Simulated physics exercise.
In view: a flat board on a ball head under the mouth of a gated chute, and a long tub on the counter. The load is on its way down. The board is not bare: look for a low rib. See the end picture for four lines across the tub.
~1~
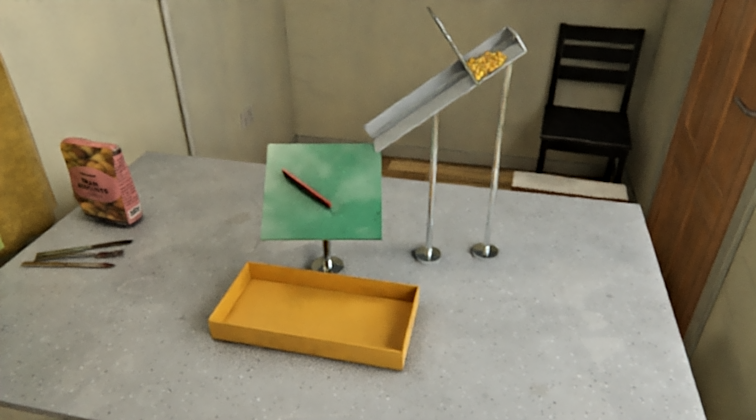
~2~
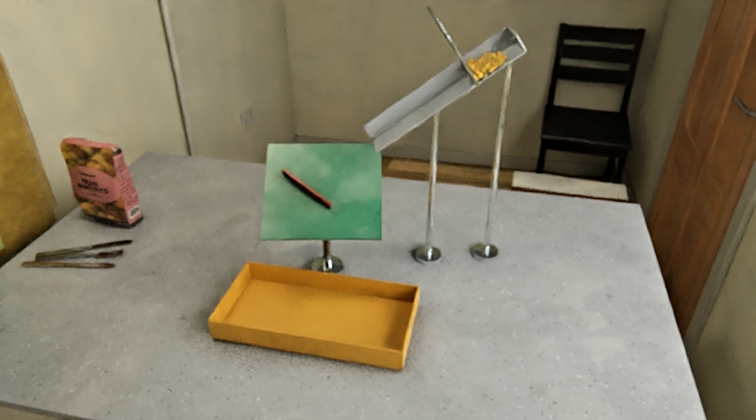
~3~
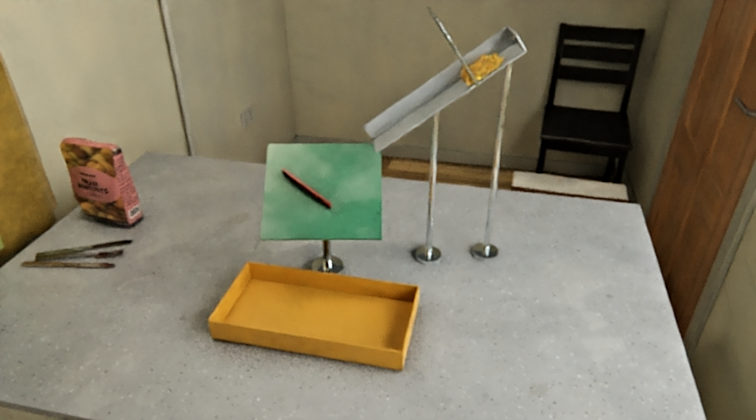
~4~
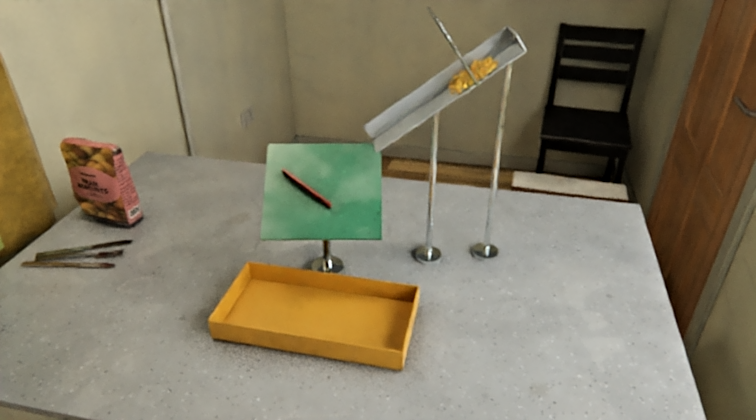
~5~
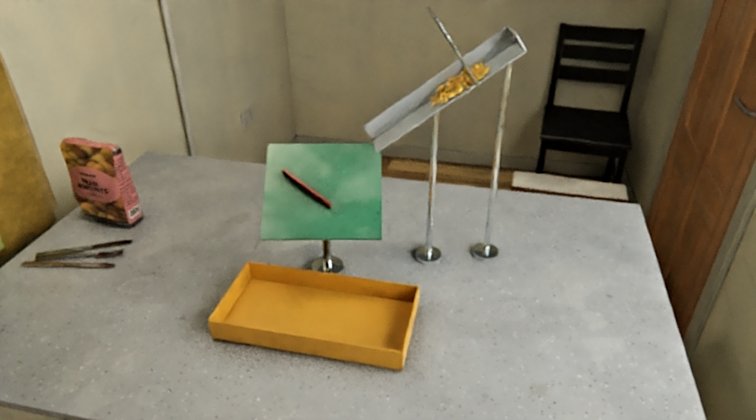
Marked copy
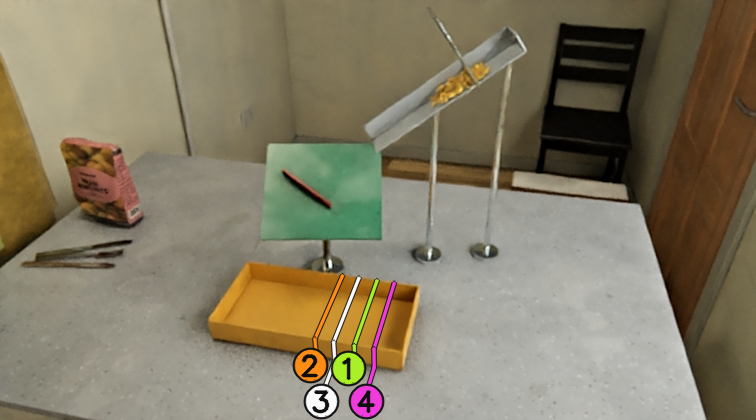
Angled metal chute on two poles with yellow puffed balls sliding down it, above a tilted green board and orange tub.
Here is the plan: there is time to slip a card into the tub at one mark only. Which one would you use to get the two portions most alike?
3 beats the others.
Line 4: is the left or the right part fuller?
More lands on the left.
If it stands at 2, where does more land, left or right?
More lands on the right.
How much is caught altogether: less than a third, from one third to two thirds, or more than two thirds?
It is more than two thirds.
On the marked copy, line 1 crosses the front rim at (354, 344); line 2 crosses the front rim at (315, 338); line 3 crosses the front rim at (333, 341); line 4 crosses the front rim at (374, 347).
With 1, of what is caught, all but a few on the left of the divider, a small share on the right.
With 2, of what is caught, a small share on the left of the divider, all but a few on the right.
With 3, of what is caught, close to half on the left of the divider, close to half on the right.
With 4, of what is caught, all but a few on the left of the divider, only a few on the right.
